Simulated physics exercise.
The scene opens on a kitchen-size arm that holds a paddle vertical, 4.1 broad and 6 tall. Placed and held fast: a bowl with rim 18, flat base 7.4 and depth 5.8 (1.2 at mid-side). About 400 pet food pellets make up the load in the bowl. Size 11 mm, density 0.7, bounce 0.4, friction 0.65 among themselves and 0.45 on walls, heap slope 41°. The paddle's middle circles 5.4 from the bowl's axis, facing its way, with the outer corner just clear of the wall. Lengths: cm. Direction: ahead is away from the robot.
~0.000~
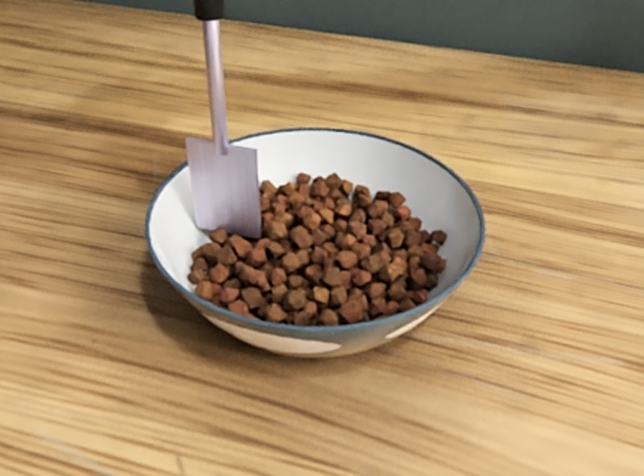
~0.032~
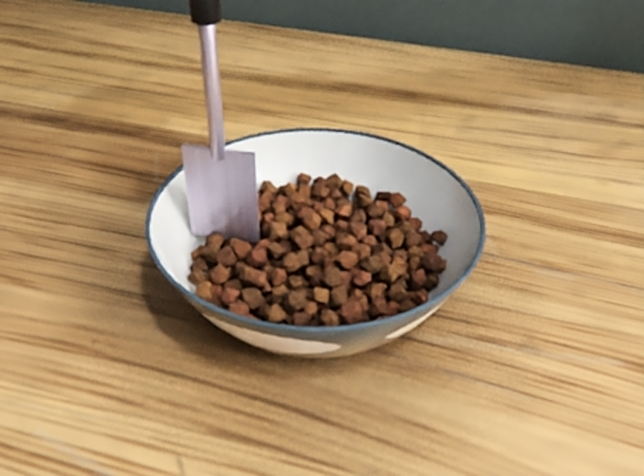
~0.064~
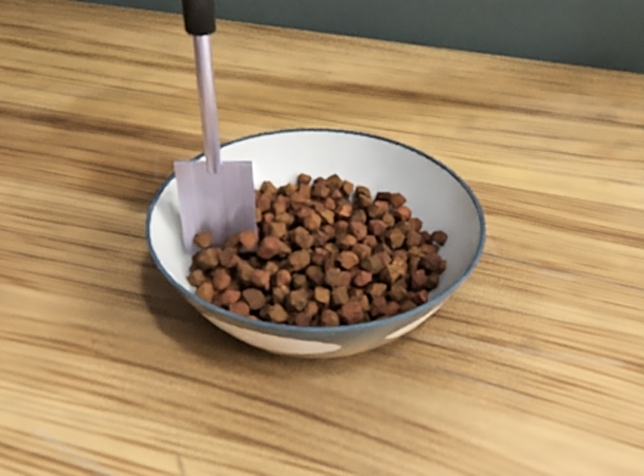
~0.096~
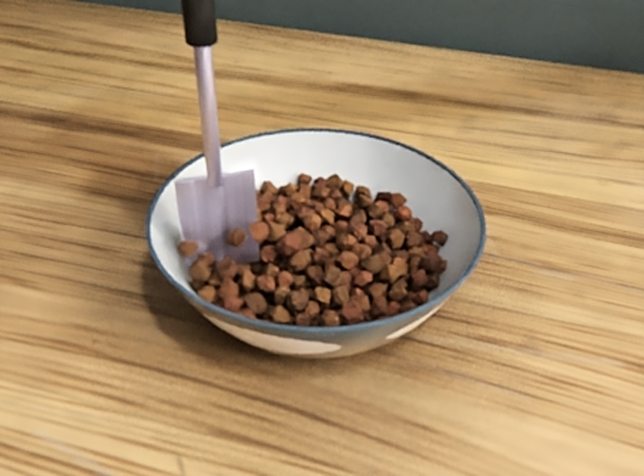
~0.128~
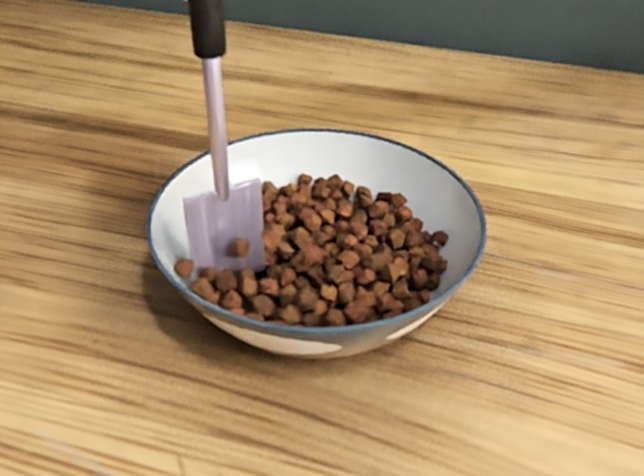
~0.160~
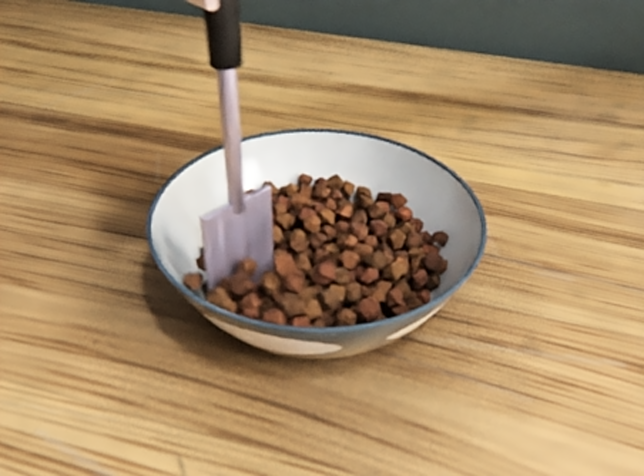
A white bowl with a dark blue rim, heaped with reddish-brown pet food pellets, sits on a streaky light wooden surface before a grey-green wall, seen from above at an angle. A pale lilac paddle with a black handle stands upright in the bowl's left side. It shifts slightly left, then sweeps nearer and rightward along the wall, turning and pushing pellets, while bowl and camera stay still.
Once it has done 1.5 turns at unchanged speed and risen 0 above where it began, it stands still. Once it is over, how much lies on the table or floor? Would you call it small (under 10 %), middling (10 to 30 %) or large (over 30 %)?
I would call it middling.
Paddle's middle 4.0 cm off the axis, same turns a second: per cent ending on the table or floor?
Roughly 20 percent, I'd expect.
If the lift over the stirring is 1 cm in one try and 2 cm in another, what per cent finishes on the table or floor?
Around 15 percent, then 5 percent.
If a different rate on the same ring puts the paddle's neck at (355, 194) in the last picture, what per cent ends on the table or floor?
Something like 40 percent, roughly.
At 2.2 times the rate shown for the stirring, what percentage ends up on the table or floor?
Close to 35 in a hundred.
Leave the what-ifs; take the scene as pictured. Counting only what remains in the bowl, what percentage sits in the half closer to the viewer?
35 %.
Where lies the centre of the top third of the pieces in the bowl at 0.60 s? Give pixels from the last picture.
Near (323, 182).
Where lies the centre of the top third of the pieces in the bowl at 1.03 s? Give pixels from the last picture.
The centre lies near (309, 301) in the last picture.
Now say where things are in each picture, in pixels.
Paddle neck at (219, 119), 0° round; upper third of the load around (319, 245), from x 195 to 440, top at y 180; 403 in the bowl, in the first picture.
Paddle neck at (216, 124), 6° round; upper third of the load around (319, 247), from x 195 to 440, top at y 180, in the second picture.
Paddle neck at (211, 137), 19° round; upper third of the load around (319, 250), from x 195 to 440, top at y 180, in the third picture.
Paddle neck at (212, 150), 33° round; upper third of the load around (320, 248), from x 190 to 440, top at y 180, in the fourth picture.
Paddle neck at (220, 163), 47° round; upper third of the load around (320, 257), from x 185 to 440, top at y 180, in the fifth picture.
Paddle neck at (235, 175), 60° round; upper third of the load around (324, 262), from x 195 to 440, top at y 180; 403 in the bowl, in the sixth picture.
By 0.60 s, 249° round, highest piece 8 above the table; 380 in the bowl, 15 on the table or floor, 8 in flight or on the tool.
By 1.03 s, 77° round, highest piece 8 above the table; 339 in the bowl, 56 on the table or floor, 8 in flight or on the tool.
By 1.45 s, 180° round, highest piece 7 above the table; 318 in the bowl, 85 on the table or floor.
By 2.15 s, 180° round, highest piece 7 above the table; 318 in the bowl, 85 on the table or floor.
Final count, 318 in the bowl, 85 on the table or floor. That is 21 % on the table or floor.
